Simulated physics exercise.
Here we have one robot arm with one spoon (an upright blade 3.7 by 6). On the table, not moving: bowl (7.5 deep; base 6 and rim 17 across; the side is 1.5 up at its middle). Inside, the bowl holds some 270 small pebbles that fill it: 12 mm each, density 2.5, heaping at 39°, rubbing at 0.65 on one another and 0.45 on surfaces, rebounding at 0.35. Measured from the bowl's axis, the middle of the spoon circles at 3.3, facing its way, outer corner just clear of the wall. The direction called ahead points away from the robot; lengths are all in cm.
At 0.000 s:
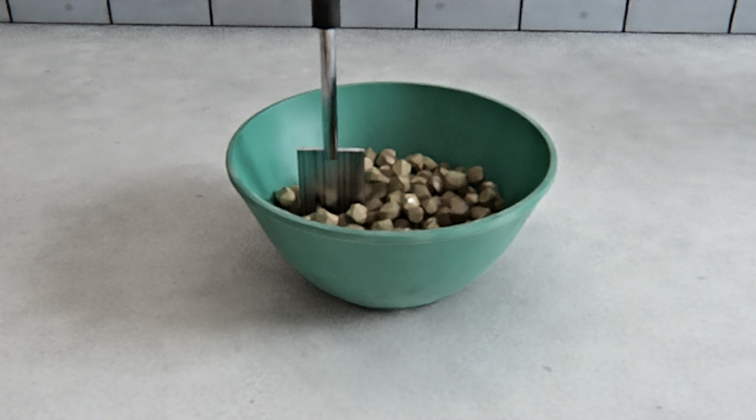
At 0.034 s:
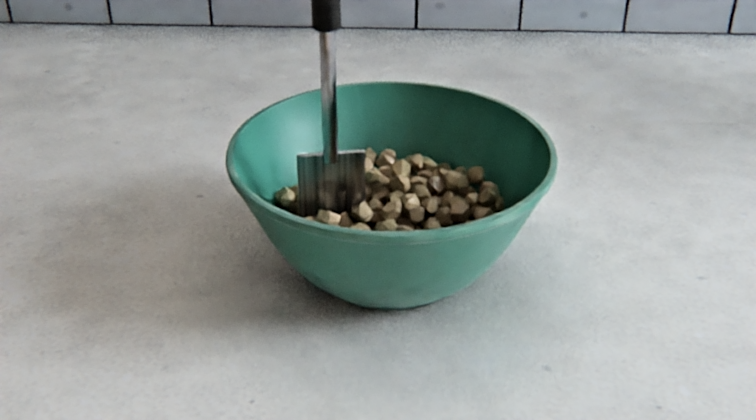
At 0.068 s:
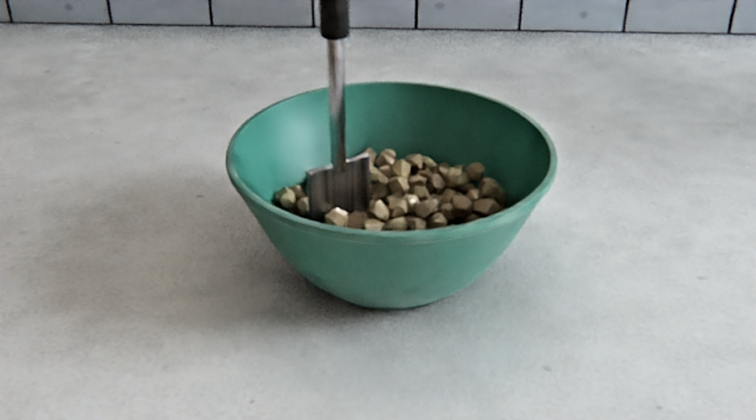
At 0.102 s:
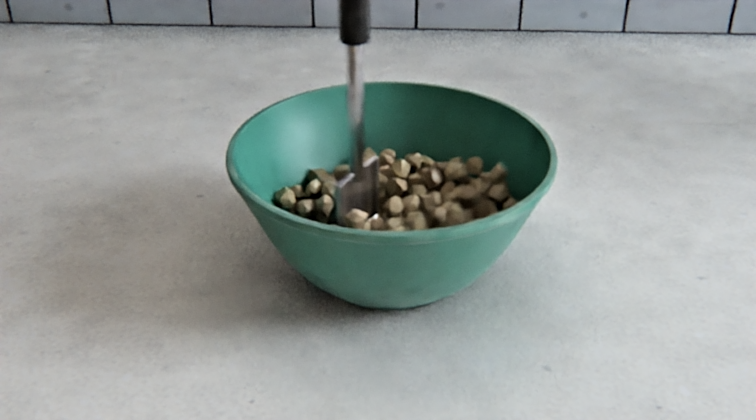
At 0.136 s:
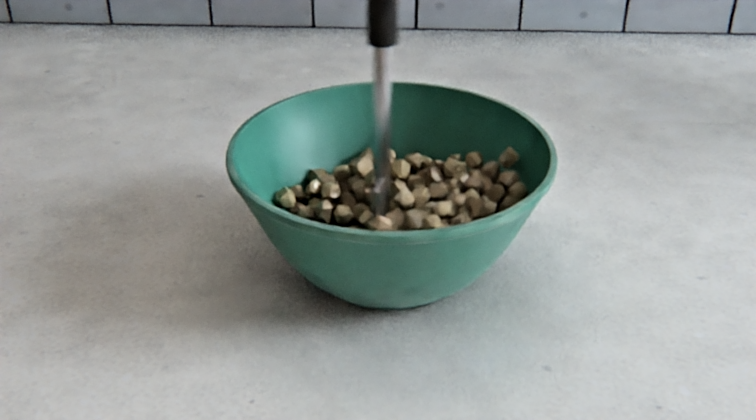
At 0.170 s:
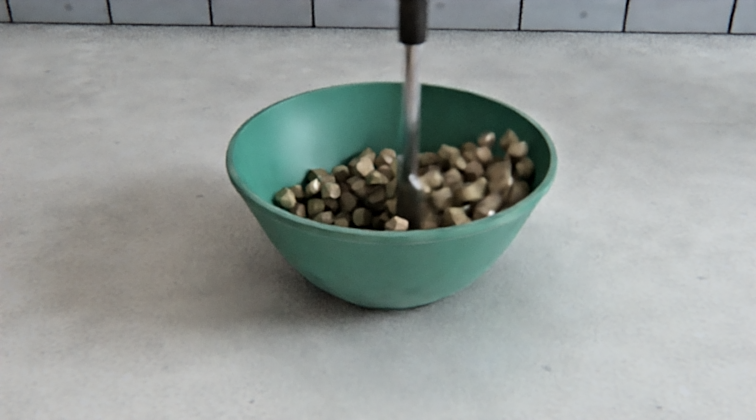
Teal bowl of small tan pebbles on a grey table, an upright metal blade turning and sweeping rightward, pushing them aside.
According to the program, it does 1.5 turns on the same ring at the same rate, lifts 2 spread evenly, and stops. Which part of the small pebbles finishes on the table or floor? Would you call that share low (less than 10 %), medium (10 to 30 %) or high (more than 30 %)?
I would call it low.
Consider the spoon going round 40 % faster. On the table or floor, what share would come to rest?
In that case, close to 15 in a hundred.
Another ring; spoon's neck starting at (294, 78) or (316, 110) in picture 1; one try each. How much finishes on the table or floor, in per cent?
I'd put it at around 0 and 10 percent.
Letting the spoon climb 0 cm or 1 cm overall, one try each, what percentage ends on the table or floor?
10 % and 10 %.
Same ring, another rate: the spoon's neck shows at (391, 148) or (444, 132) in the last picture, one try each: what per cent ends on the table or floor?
Around 5 and 10 percent, in that order.
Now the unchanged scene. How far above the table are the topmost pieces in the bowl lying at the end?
About 7.5 cm.
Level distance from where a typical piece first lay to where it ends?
I'd put it at roughly 7 centimetres.
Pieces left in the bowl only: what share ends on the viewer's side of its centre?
I'd say around 50 per cent.
By 0.40 s, 275° round, highest piece 10 above the table; 265 in the bowl, 2 in flight or on the tool.
By 0.63 s, 82° round, highest piece 9 above the table; 259 in the bowl, 5 on the table or floor, 3 in flight or on the tool.
By 0.95 s, 180° round, highest piece 8 above the table; 257 in the bowl, 10 on the table or floor.
By 1.65 s, 180° round, highest piece 8 above the table; 257 in the bowl, 10 on the table or floor.
Final count, 257 in the bowl, 10 on the table or floor. That is 4 % on the table or floor.
